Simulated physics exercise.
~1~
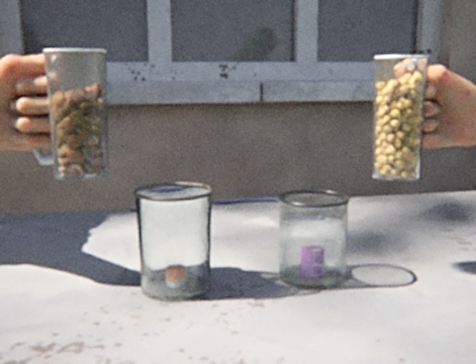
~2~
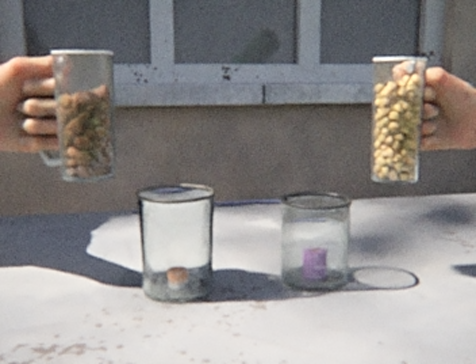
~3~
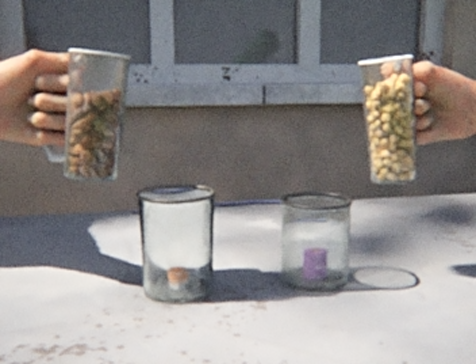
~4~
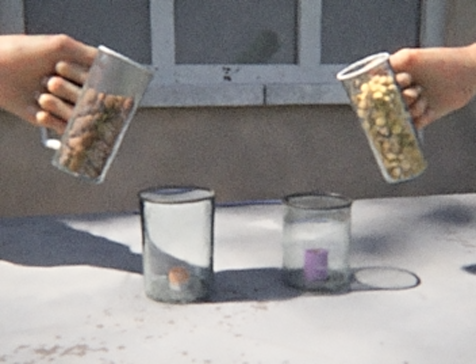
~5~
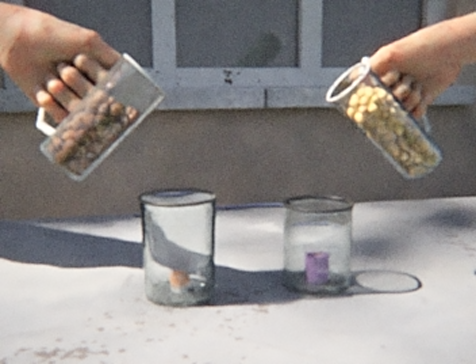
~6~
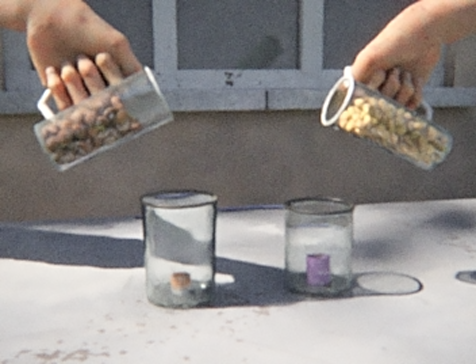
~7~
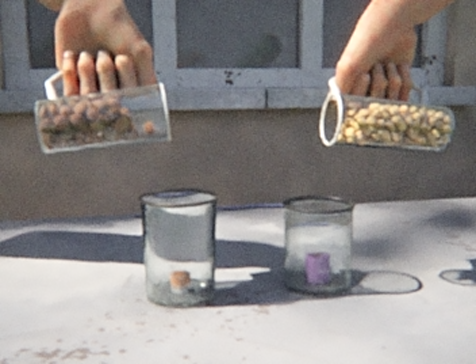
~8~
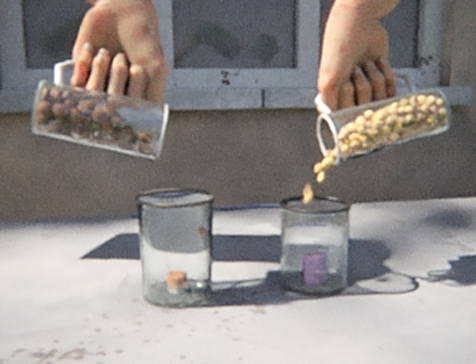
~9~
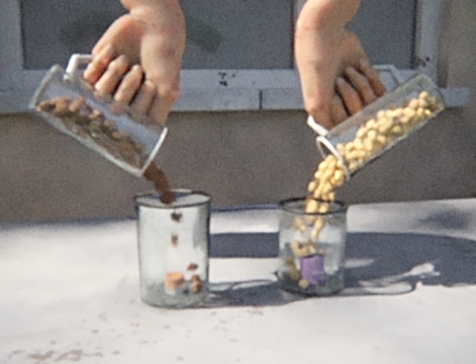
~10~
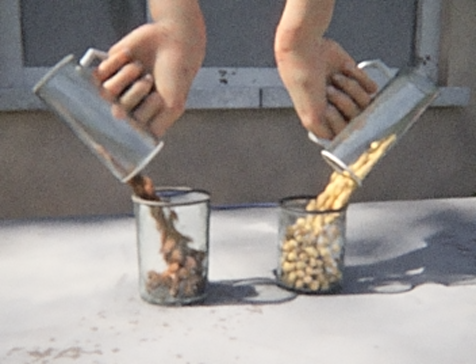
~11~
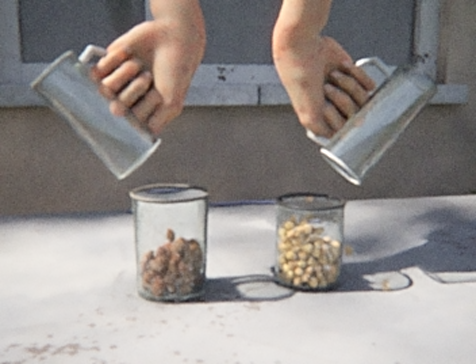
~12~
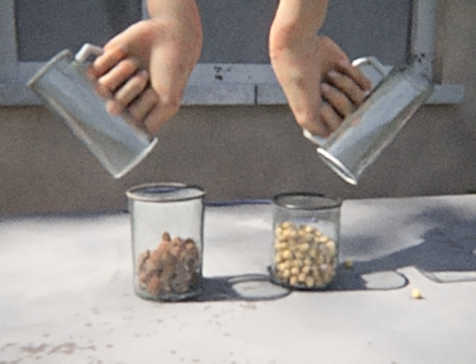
Two hands tipped a pair of clear cups, pouring brown nuggets into the left glass and pale yellow ones into the right, burying the small orange and purple objects inside, with a few pale pieces ending up on the table beside the right glass.
